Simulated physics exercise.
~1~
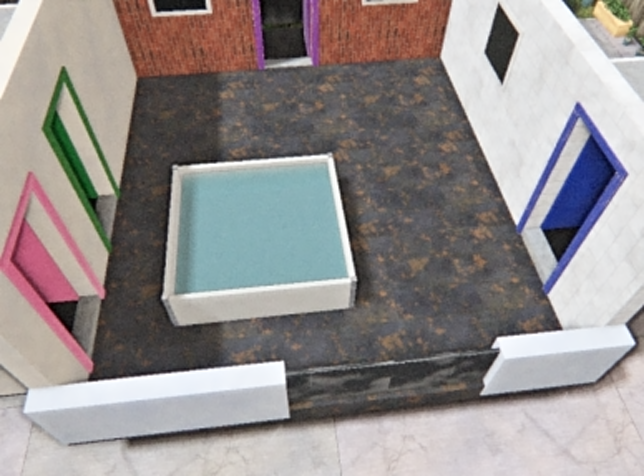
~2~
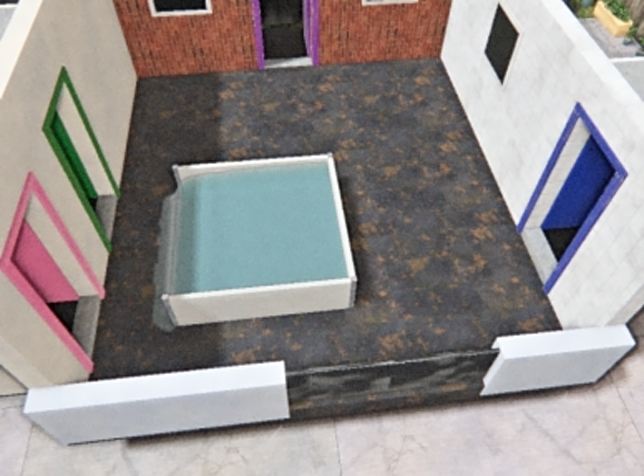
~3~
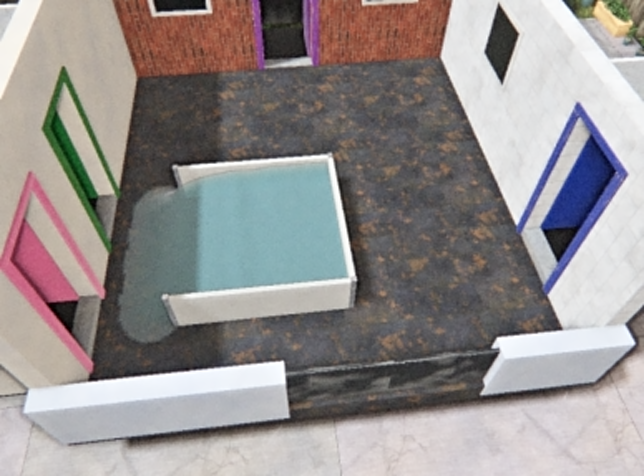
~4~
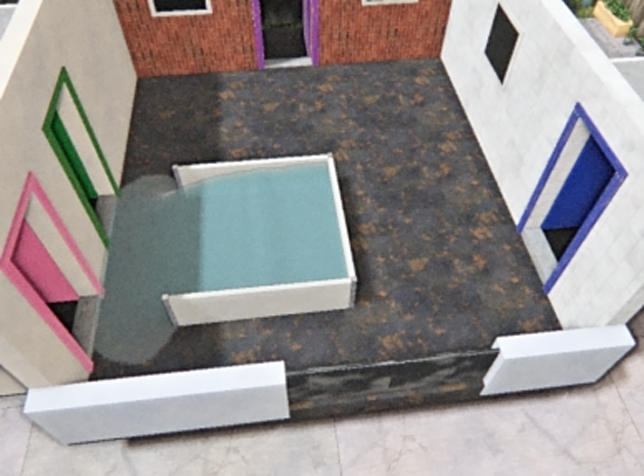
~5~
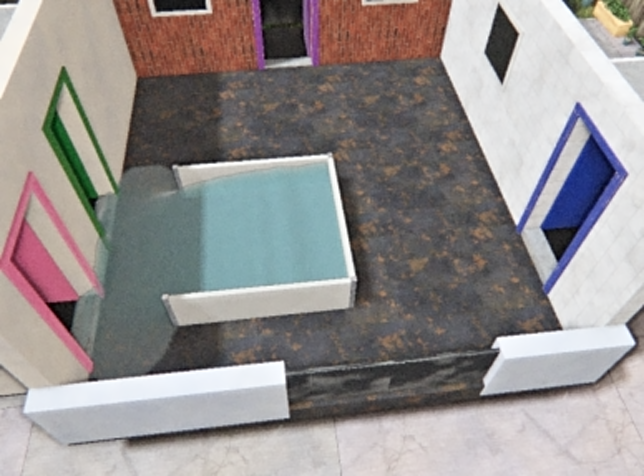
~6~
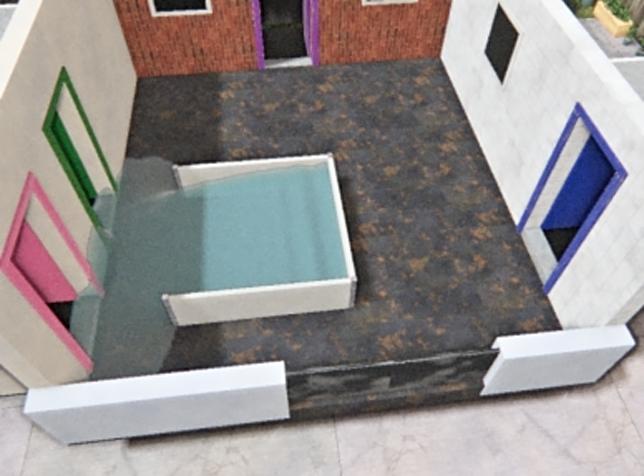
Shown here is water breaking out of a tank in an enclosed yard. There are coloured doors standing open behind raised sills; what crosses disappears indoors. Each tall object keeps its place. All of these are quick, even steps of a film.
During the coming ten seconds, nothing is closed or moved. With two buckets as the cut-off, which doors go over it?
In the end the blue door lets in little enough there, the green door lets too much in there, the pink door lets too much in there, the purple door lets in little enough there.
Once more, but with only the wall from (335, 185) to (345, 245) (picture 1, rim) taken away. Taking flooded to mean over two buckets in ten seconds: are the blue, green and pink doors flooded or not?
Then: Blue lets more in; green stays under; pink is under.
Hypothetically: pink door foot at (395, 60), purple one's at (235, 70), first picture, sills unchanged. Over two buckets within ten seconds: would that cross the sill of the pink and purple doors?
The pink door comes up short, and the purple door gets past the limit as well.
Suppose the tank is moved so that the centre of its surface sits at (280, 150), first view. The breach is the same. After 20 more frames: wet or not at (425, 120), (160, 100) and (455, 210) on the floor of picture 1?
Points in order: Not reached; inundated; not reached.
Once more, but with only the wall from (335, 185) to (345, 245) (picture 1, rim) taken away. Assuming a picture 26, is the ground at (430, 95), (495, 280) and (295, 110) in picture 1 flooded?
Following the listed order, the three come out reached by the spill, reached by the spill and not reached.
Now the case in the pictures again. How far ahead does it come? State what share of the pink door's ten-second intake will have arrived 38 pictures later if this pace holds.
Near 100 in a hundred.
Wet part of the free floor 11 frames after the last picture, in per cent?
Roughly 25 %.
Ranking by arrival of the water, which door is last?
Answer - the blue one.
A moment on, water covers 15 % of the floor; the blue door not reached, the green door far over two buckets in, the pink door over two buckets in, the purple door not reached.
Next, water covers 25 % of the floor; the blue door not reached, the green door far over two buckets in, the pink door far over two buckets in, the purple door not reached.
Then, water covers 45 % of the floor; the blue door not reached, the green door far over two buckets in, the pink door far over two buckets in, the purple door wet at the sill, nothing in.
Later, water covers 75 % of the floor; the blue door wet at the sill, nothing in, the green door far over two buckets in, the pink door far over two buckets in, the purple door under two buckets in.
In the end, water covers 95 % of the floor; the blue door wet at the sill, nothing in, the green door far over two buckets in, the pink door far over two buckets in, the purple door under two buckets in.
